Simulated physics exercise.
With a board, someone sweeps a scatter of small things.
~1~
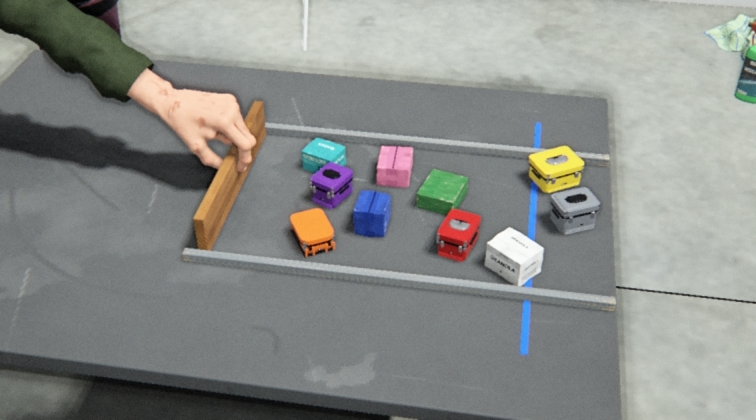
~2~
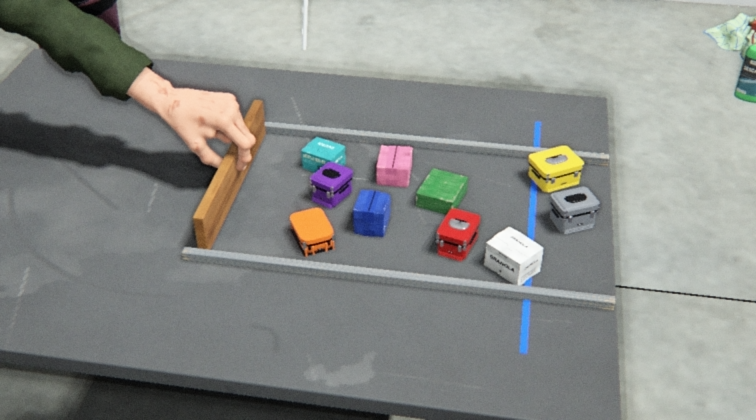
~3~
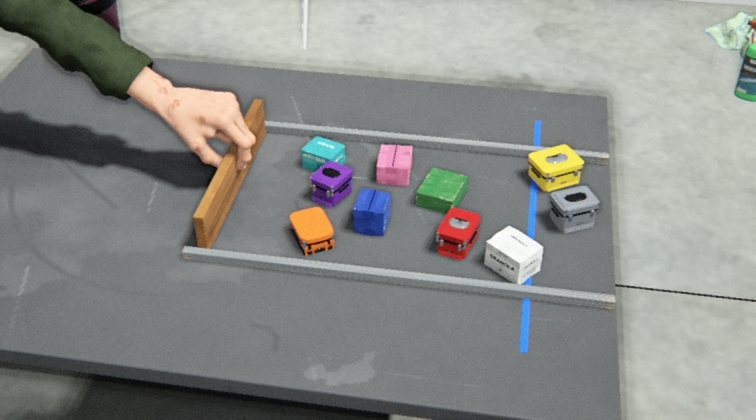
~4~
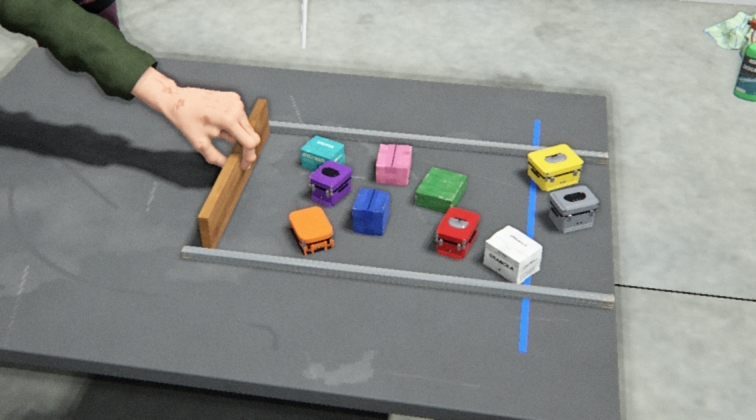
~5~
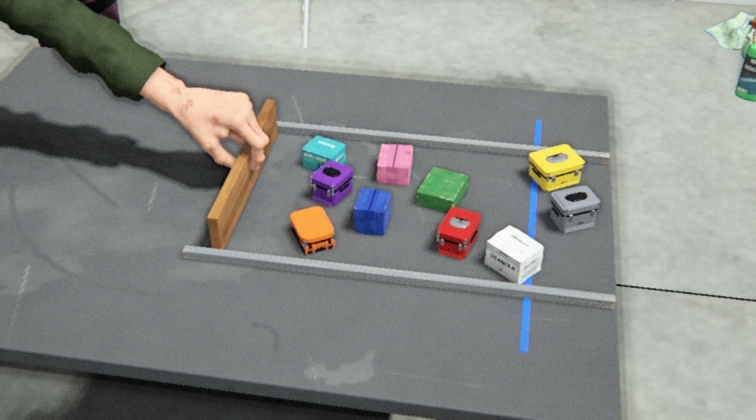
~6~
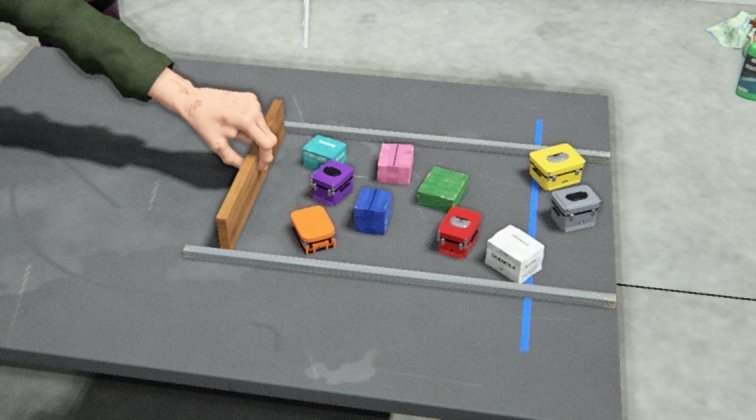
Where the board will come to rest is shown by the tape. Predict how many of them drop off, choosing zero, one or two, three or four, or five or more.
One or two drop off.
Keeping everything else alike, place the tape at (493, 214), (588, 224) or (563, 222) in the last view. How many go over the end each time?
First 0, then 7, then 5.
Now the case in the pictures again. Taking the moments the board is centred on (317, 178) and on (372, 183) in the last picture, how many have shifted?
3 at one spot and 6 at the other.
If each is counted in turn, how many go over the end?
Count of fallen: 2.
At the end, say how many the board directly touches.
The count in contact is 3.
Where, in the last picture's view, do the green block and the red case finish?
In the last picture the green block sits at (595, 219) while the red case sits at (593, 252).
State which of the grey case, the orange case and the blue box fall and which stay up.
Grey case: Down; orange case: Still up; blue box: Still up.
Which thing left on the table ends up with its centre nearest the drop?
It's the yellow case that is foremost.
A little later, none off yet; grey case at rest near (574, 208); yellow case at rest near (556, 168); white box at rest near (514, 255).
Next, none off yet; grey case shifted about its own width near (602, 208); yellow case shifted a little near (567, 166); white box shifted about its own width near (575, 266).
When it is over, the number that fall off is one or two; down, white box and grey case.
